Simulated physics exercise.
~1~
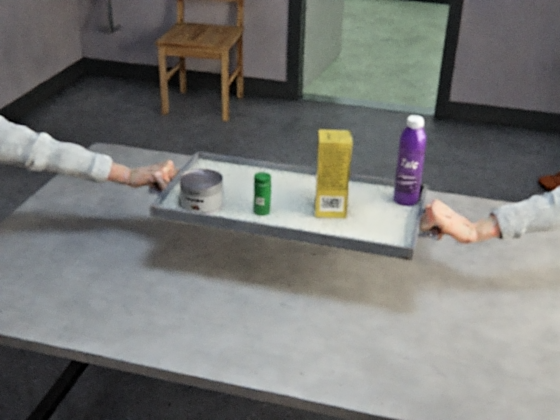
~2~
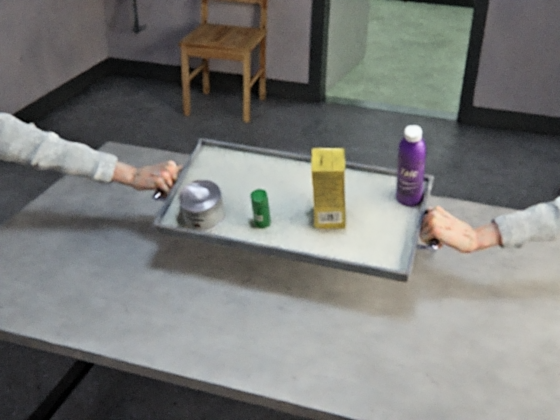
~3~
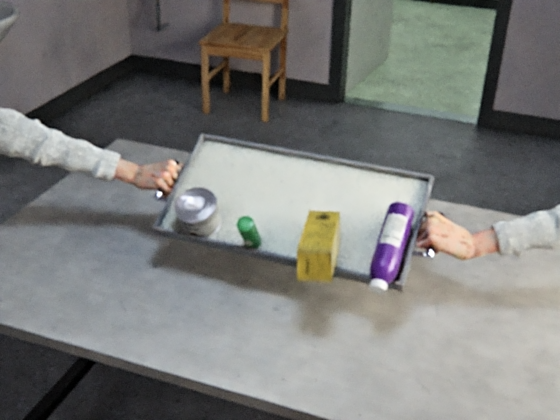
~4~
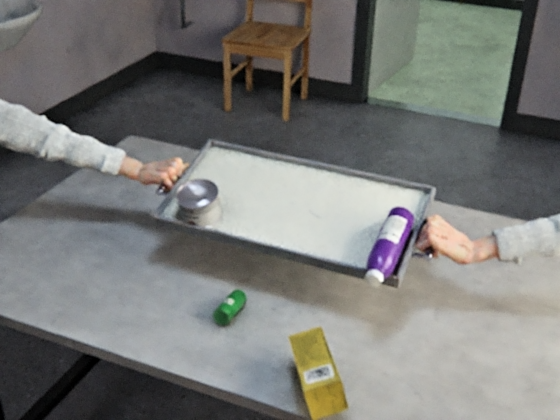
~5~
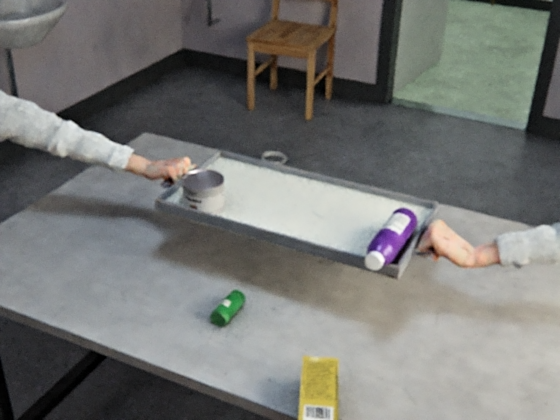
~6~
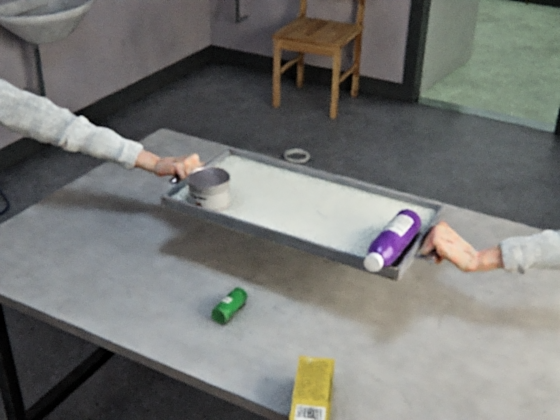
Above a gray table, two hands tipped a tray toward the near side, toppling the purple bottle and sending the green shaker and yellow carton onto the table, then leveled it with the bottle on its side and the white tub still in place.
